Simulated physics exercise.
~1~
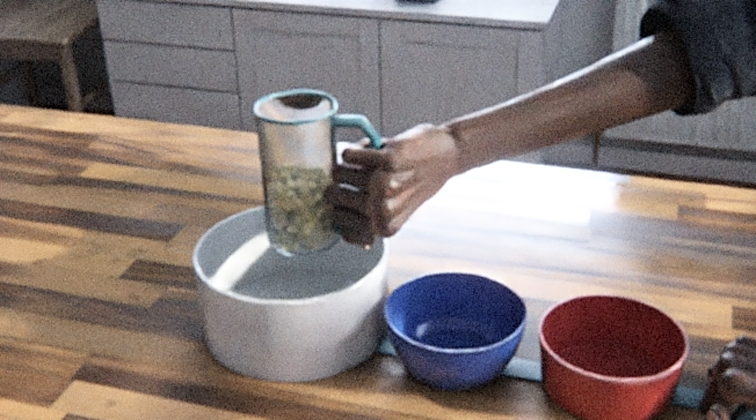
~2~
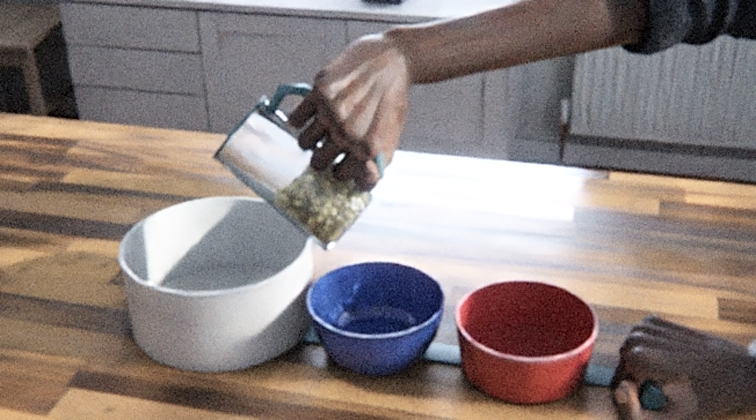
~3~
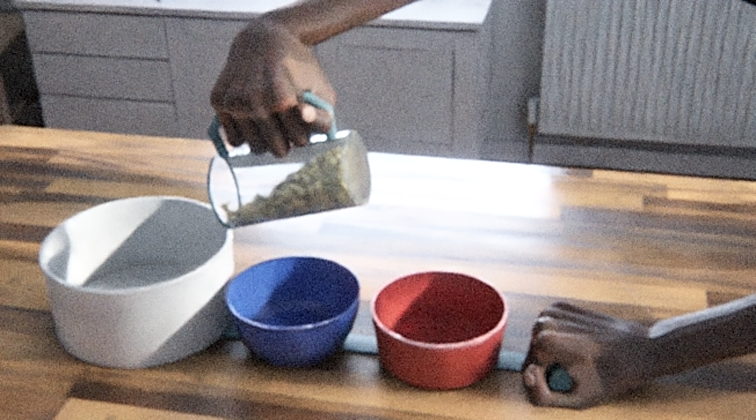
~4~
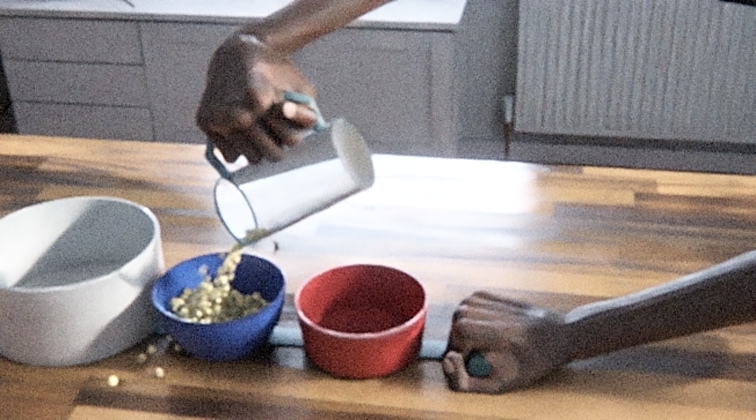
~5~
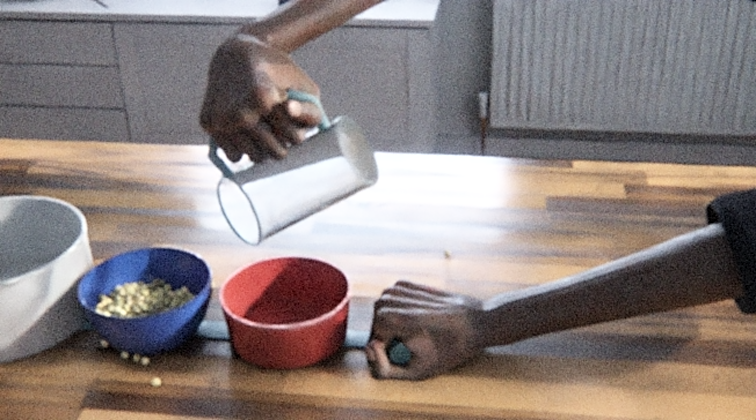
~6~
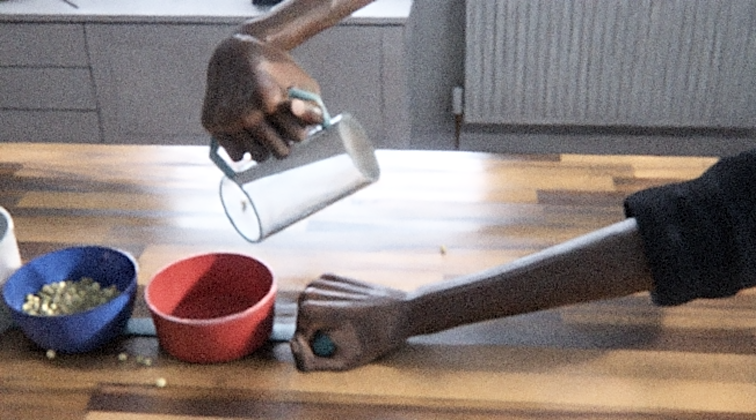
Beans tip from a cup into the blue bowl as a hand draws the row left.
